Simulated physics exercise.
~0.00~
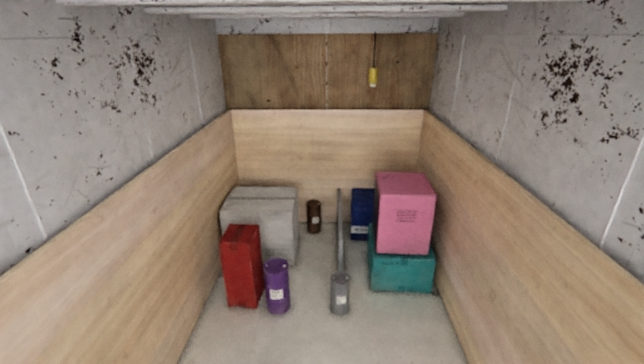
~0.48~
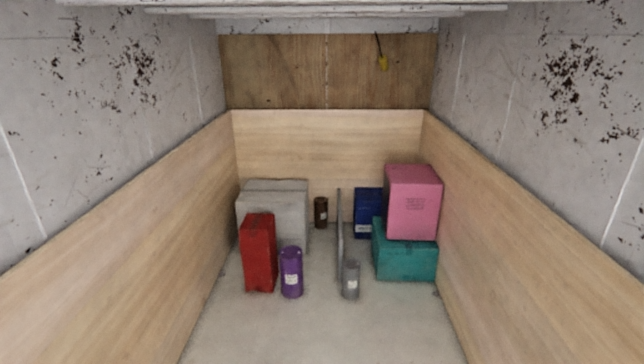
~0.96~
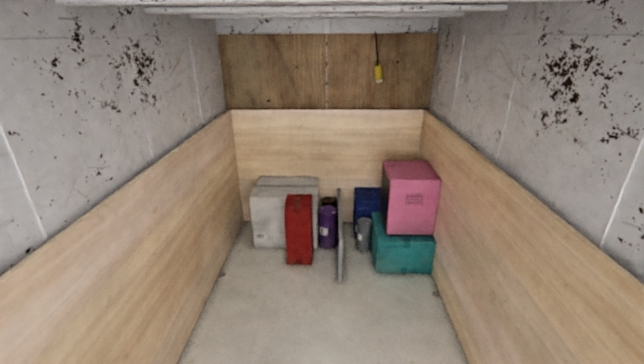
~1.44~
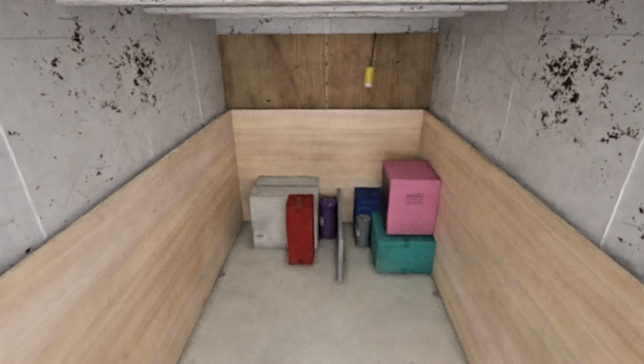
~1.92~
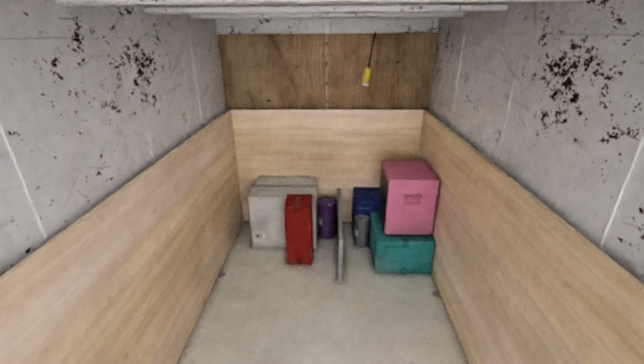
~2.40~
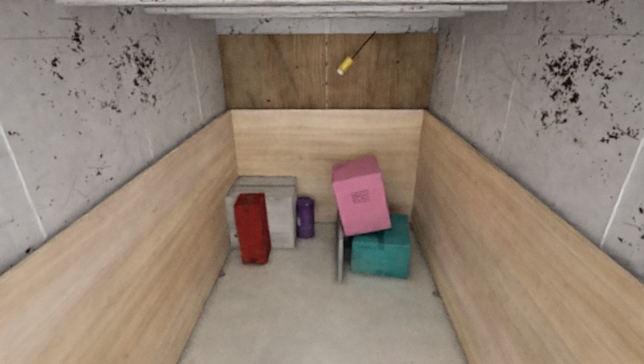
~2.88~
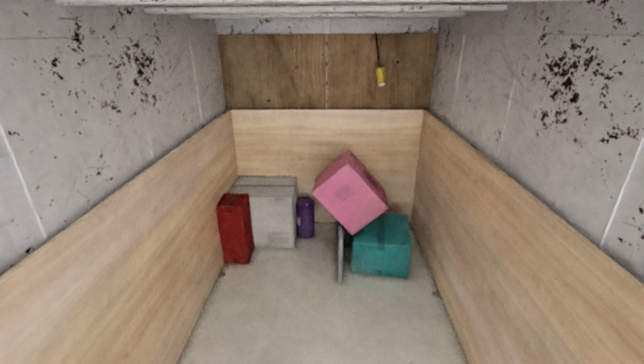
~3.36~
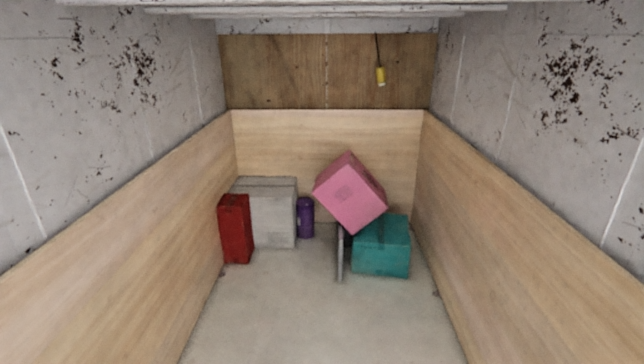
The pink box rode atop the turquoise one as the load in the van slid toward the back and right, then paused; afterwards things shifted left, and the pink box tipped over, ending tilted against the turquoise box while the red one stood by the left wall.
